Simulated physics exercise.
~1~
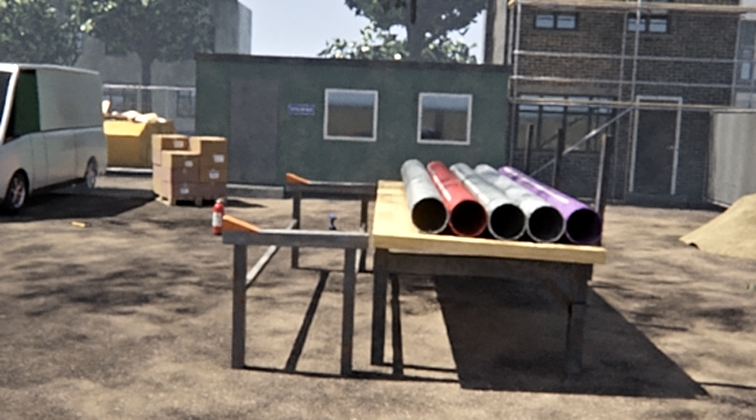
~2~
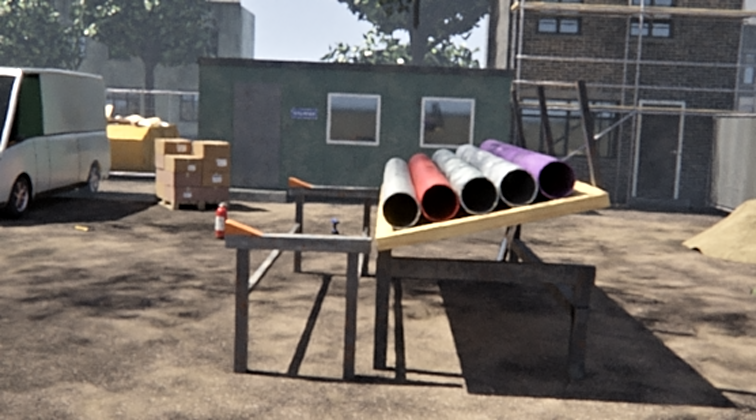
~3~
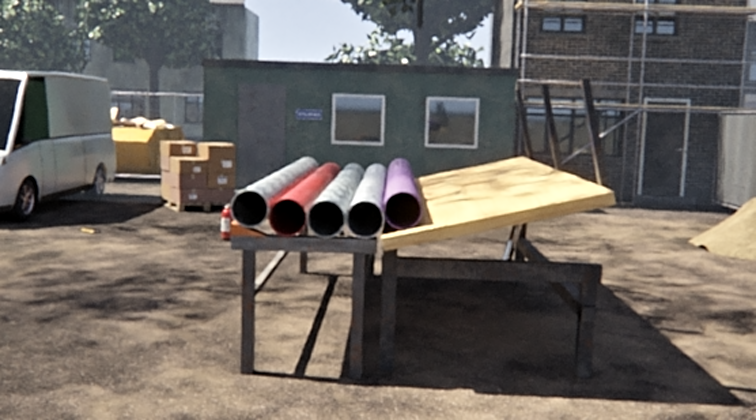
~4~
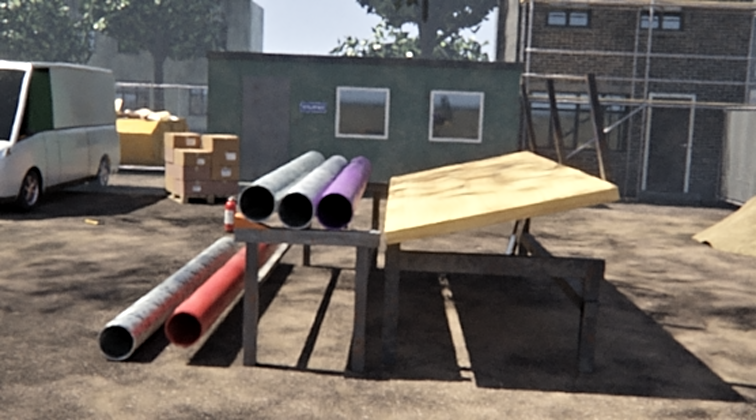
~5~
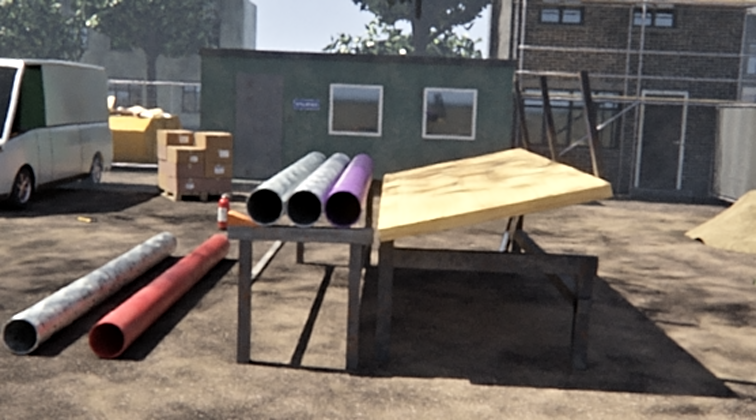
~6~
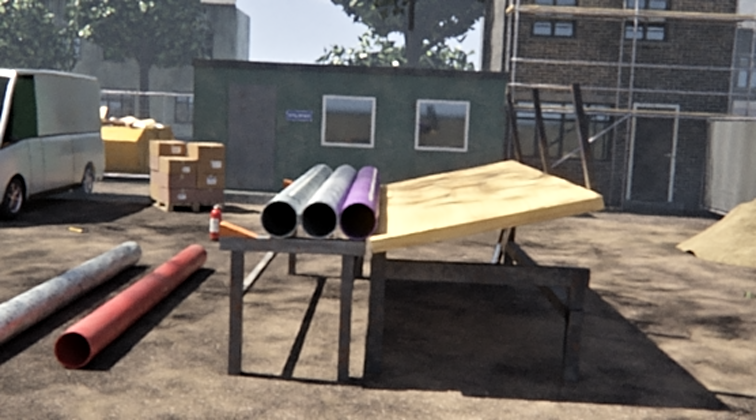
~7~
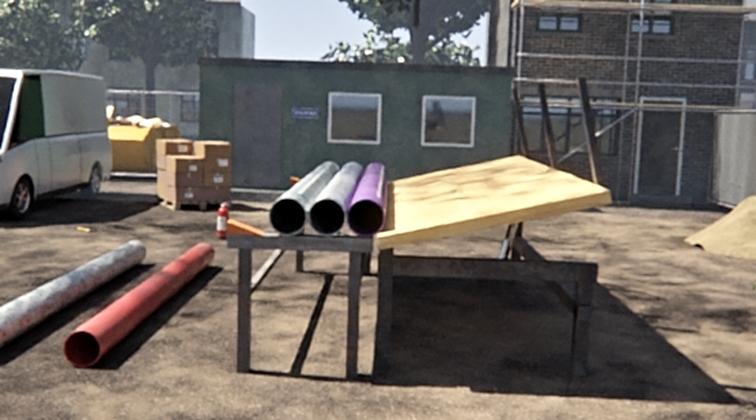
A sunny building yard is seen from the front by a slightly swaying camera, with a white van, stacked boxes and a green cabin behind. Five hollow pipes, three grey, one red and one purple, lie end-on upon a wooden deck at right, beside a lower metal rack. The deck tilts up on its right, and the pipes roll left onto the rack. The leading grey pipe and the red one go over the far end, drop and roll left across the ground. Two grey pipes and the purple one drift back right and settle on the rack.
